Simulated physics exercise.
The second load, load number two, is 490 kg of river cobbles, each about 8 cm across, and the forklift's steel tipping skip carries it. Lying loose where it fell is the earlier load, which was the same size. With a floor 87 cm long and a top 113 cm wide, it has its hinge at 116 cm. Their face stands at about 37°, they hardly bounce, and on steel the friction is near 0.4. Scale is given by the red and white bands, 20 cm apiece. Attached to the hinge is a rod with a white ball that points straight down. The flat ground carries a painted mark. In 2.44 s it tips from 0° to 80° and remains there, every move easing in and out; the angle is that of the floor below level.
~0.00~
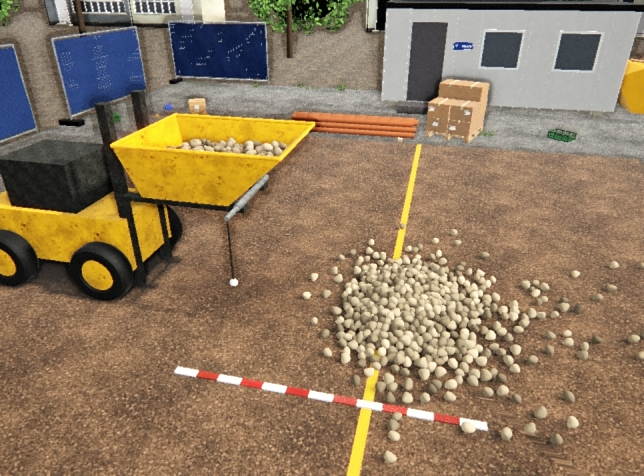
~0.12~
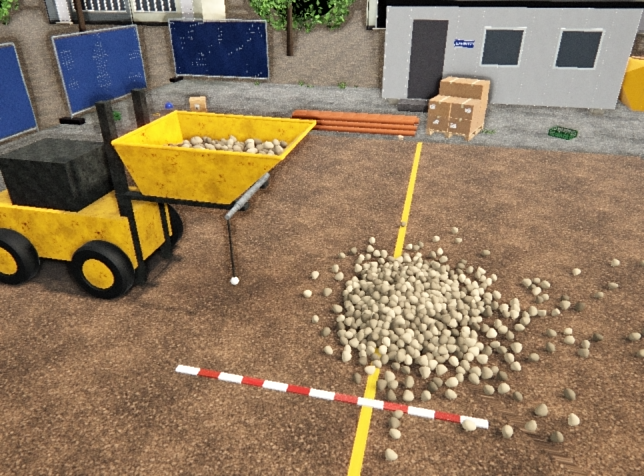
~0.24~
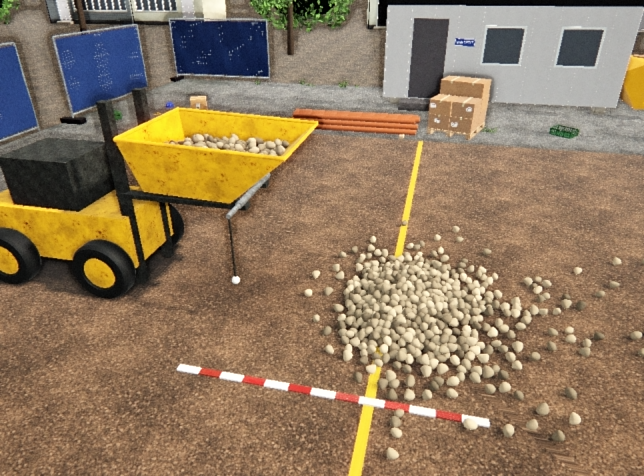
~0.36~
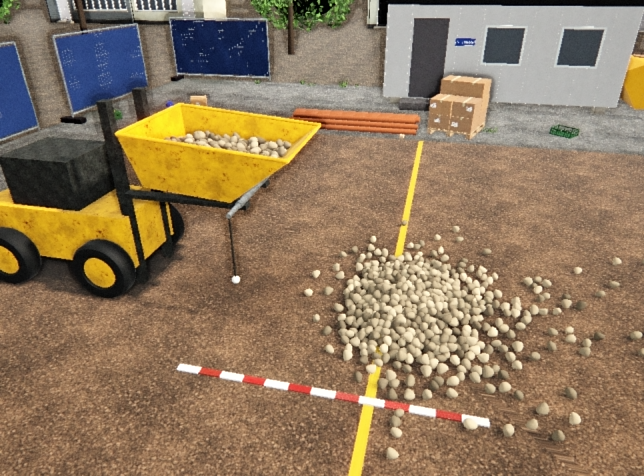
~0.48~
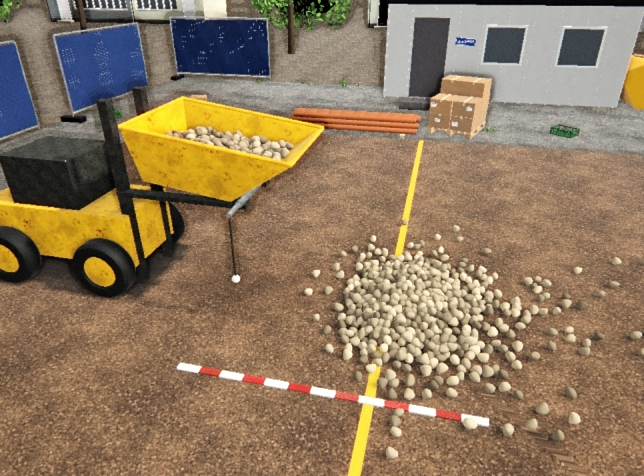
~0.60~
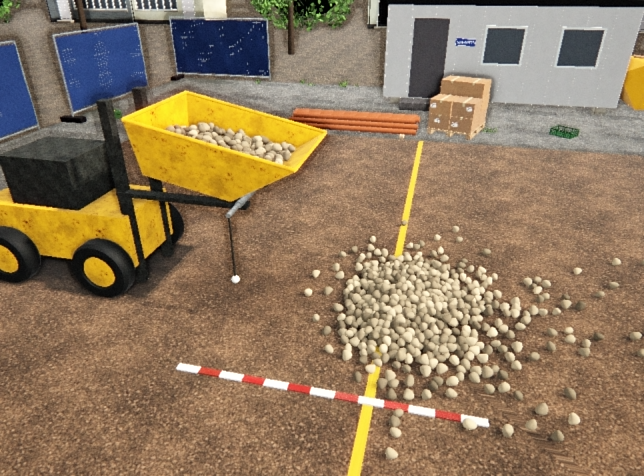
The yellow skip on the forklift, part-filled with pale stones, tilted slowly and slightly down to the right, while the machine stayed put and the scattered stone heap on the brown ground lay still.
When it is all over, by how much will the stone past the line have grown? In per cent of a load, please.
By roughly 27 per cent of a load.
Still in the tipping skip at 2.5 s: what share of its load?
10 %.
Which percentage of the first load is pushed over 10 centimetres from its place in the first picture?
Close to 15 per cent.
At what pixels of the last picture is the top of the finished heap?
Look near (379, 277).
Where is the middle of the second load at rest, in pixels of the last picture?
(365, 293).
After 1.8 s the floor is at 68°; in per cent of one load, 99 in the tipping skip, 27 short of the line, 74 past the line; the foremost stones are past the picture's edge.
After 2.5 s the floor is at 80°; in per cent of one load, 12 in the tipping skip, 99 short of the line, 90 past the line; the foremost stones are past the picture's edge.
After 2.9 s the floor is at 80°; in per cent of one load, 0 in the tipping skip, 100 short of the line, 100 past the line; the foremost stones are past the picture's edge.
After 5.5 s the floor is at 80°; in per cent of one load, 0 in the tipping skip, 99 short of the line, 101 past the line; the foremost stones are past the picture's edge. Net gain past the line, 27.
